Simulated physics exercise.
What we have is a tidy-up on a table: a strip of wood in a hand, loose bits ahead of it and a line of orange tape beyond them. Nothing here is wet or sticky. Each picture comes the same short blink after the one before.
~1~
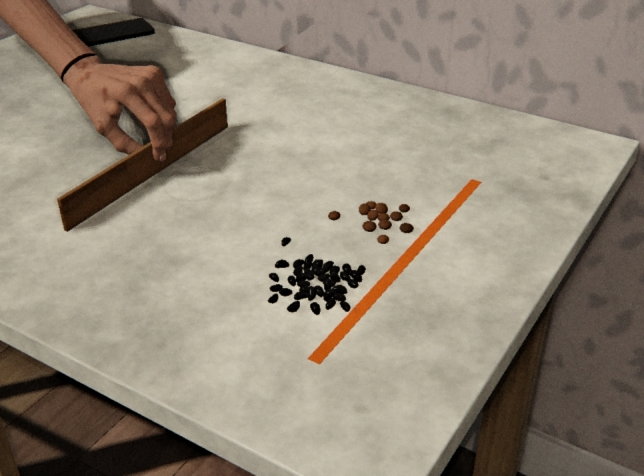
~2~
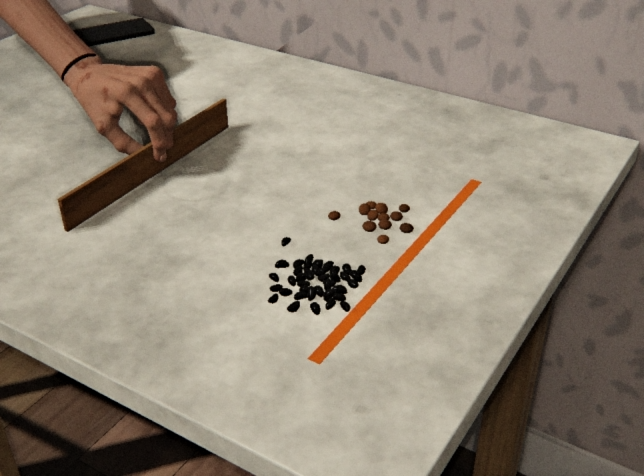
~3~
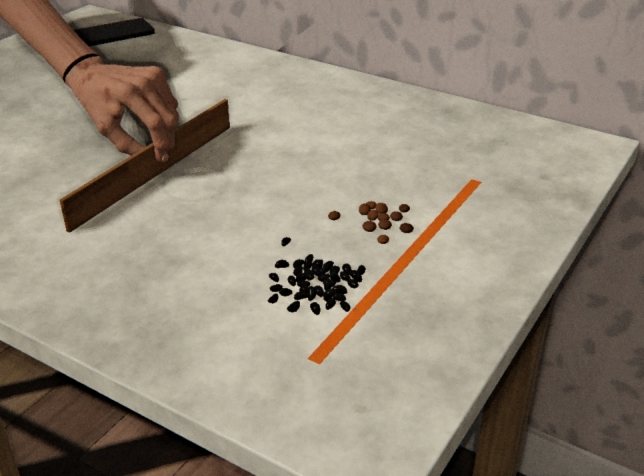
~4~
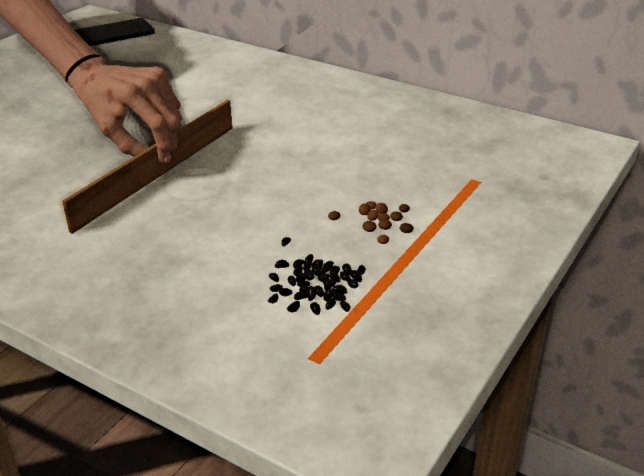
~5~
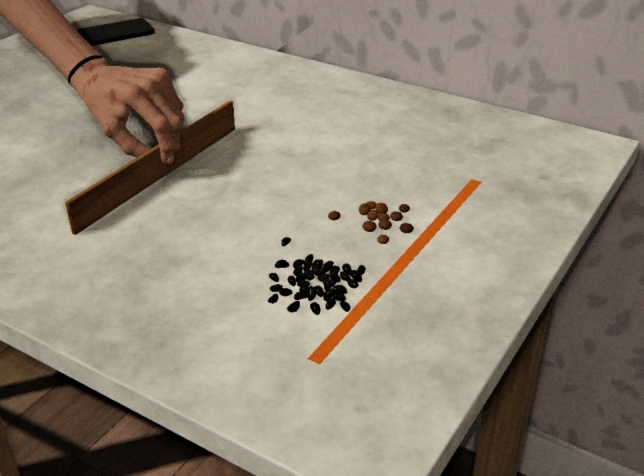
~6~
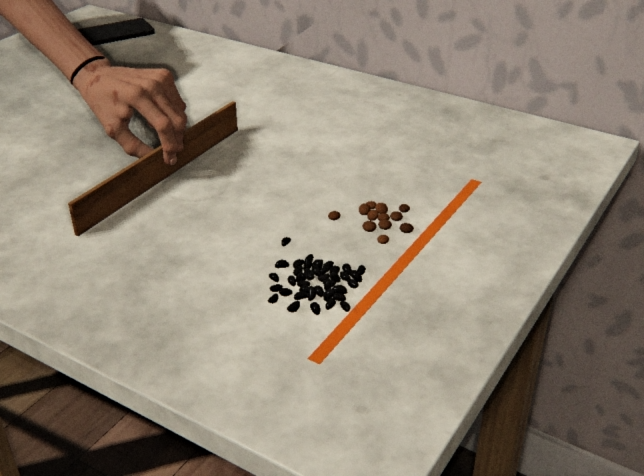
A hand inching a wooden strip slightly rightward across a pale tabletop, black beans and brown bits lying still near orange tape.
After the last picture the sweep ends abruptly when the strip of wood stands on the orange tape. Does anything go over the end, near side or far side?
The front lot stays on top and the back lot stays on top.
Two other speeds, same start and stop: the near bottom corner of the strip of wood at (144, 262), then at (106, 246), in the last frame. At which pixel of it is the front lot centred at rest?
First near (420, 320), then near (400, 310).
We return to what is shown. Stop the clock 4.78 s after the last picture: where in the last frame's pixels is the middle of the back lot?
Around (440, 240).
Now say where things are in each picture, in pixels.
The first frame shows strip of wood (75, 206), at rest; orange tape (470, 188), well back from the edge; edge at (534, 309); front lot (324, 278), some black beans; back lot (384, 218), a few bits of dog kibble.
The second frame shows strip of wood (75, 207), at rest; back lot (384, 218).
The third frame shows strip of wood (77, 207); front lot (324, 278).
The fourth frame shows strip of wood (80, 208); back lot (384, 218).
The fifth frame shows strip of wood (83, 209); front lot (324, 278).
The sixth frame shows strip of wood (86, 211); orange tape (470, 188); edge at (534, 309); front lot (324, 278); back lot (384, 218).
Then, 2.24 s later than the last frame, strip of wood still moving, near (277, 187); front lot all on the table, its front near (346, 307); back lot all on the table, its front near (407, 228).
Then, 4.50 s later than the last frame, strip of wood stopped at the orange tape; front lot all on the table, its front near (413, 326); back lot all on the table, its front near (458, 247).
Then, 4.78 s later than the last frame, strip of wood stopped at the orange tape; front lot all on the table, its front near (404, 338); back lot all on the table, its front near (458, 247).
When it is over, strip of wood stopped at the orange tape; front lot all on the table, its front near (404, 338); back lot all on the table, its front near (458, 247).
